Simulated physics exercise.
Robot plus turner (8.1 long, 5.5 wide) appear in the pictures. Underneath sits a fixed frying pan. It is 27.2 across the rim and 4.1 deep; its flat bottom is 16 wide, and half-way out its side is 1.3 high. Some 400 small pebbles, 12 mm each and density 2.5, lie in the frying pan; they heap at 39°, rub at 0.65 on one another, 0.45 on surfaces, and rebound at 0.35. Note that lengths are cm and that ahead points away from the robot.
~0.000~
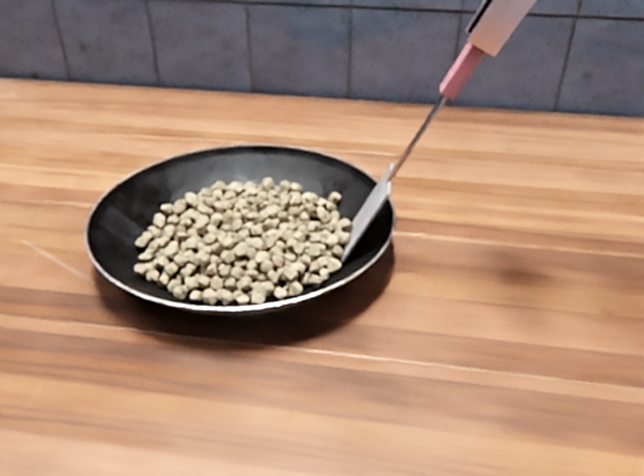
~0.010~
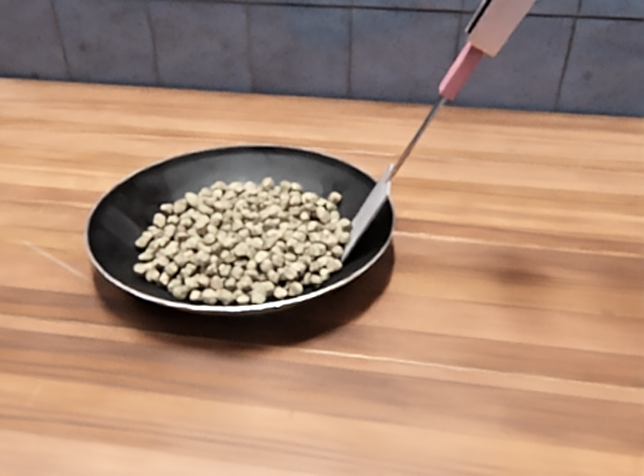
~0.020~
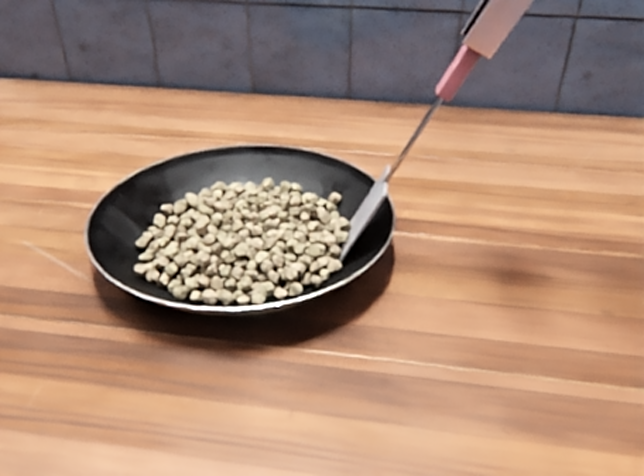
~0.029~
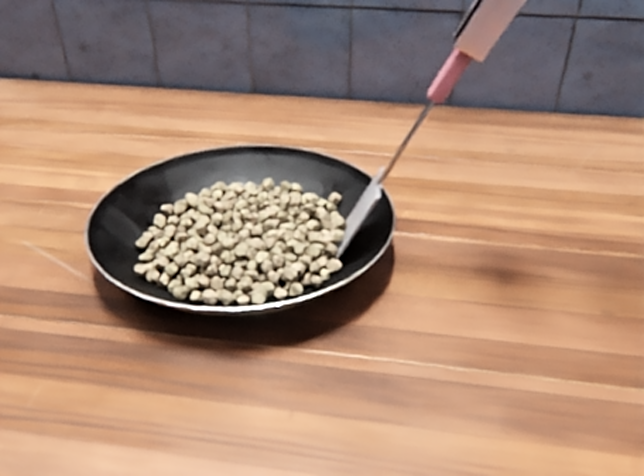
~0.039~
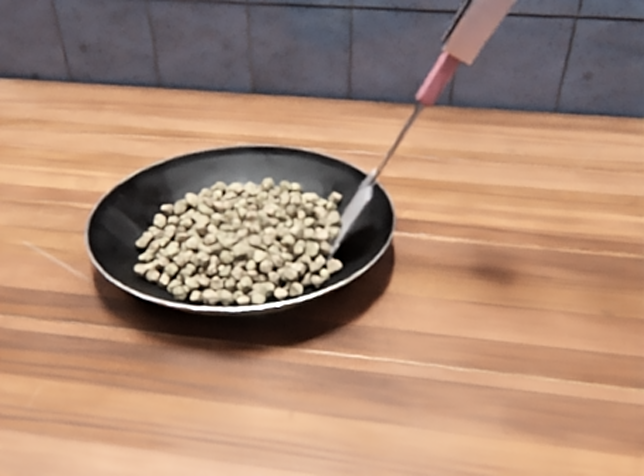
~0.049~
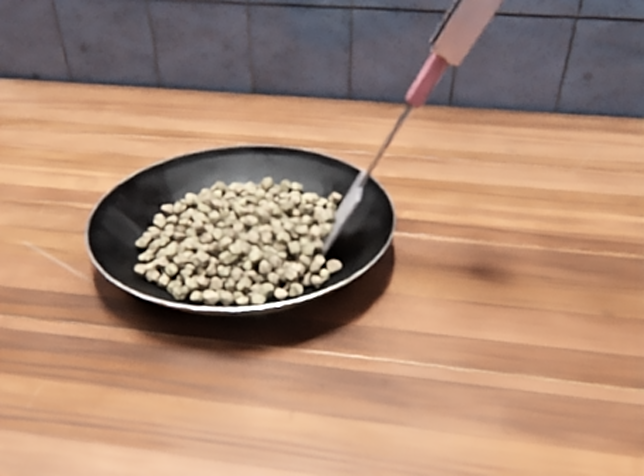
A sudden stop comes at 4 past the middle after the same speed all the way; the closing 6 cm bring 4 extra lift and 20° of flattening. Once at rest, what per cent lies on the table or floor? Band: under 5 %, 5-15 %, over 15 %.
Under 5 %.
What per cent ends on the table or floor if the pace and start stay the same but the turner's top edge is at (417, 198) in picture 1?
Roughly 0 percent ends on the table or floor.
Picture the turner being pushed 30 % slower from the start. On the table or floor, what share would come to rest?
In that case, close to 0 per cent.
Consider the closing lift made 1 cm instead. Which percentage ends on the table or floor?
I'd reckon around 0 per cent.
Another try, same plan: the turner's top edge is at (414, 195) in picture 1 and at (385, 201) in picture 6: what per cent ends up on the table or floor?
Some 0 per cent.
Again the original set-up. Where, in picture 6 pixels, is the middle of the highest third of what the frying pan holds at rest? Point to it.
It is centred around (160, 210).
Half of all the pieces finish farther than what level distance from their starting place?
The figure is about 3 cm.
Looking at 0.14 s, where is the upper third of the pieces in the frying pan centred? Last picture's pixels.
Near (196, 219).
After 0.09 s, sloping 64°, highest piece 6 above the table; 401 in the frying pan.
After 0.14 s, sloping 56°, highest piece 6 above the table; 401 in the frying pan.
After 0.36 s, sloping 44°, highest piece 5 above the table; 397 in the frying pan, 4 on the table or floor.
After 1.41 s, sloping 44°, highest piece 5 above the table; 397 in the frying pan, 4 on the table or floor.
In the end, 397 in the frying pan, 4 on the table or floor. That is 1 % on the table or floor.
